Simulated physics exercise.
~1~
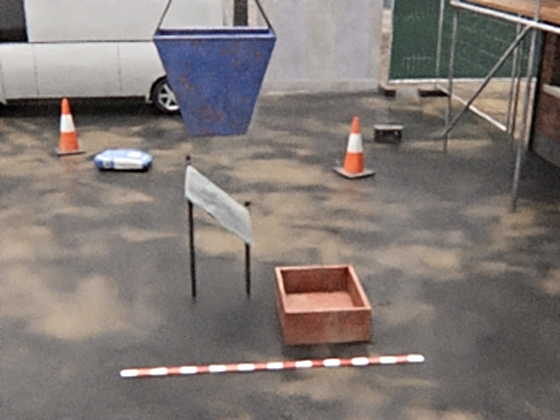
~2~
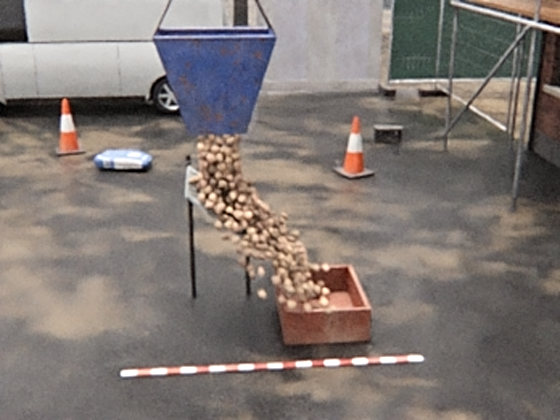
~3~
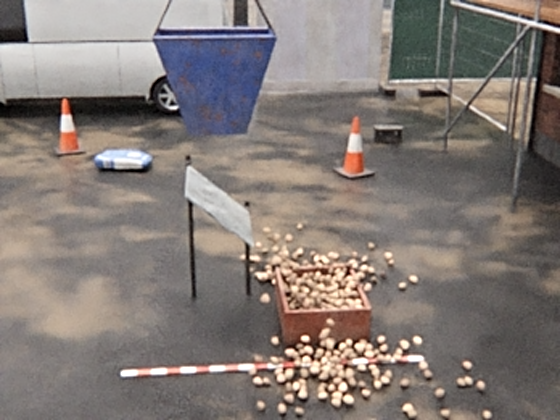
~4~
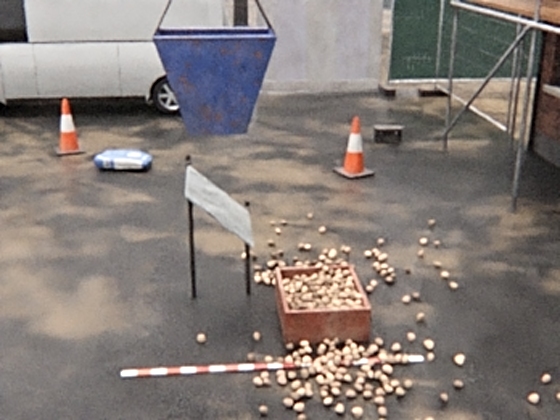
At the start, a blue skip hangs still above a sloping steel sheet on dark posts, with an empty reddish bin below it to the right and a red and white staff lying in front. Round, pale brown stones then pour from the bottom of the skip, strike the slope and slide down to the right into the bin. The bin fills, while other stones spill around it and scatter across the staff. In the end, most of the stones lie heaped in the bin, with many strewn in front and to the right and a few to the left.
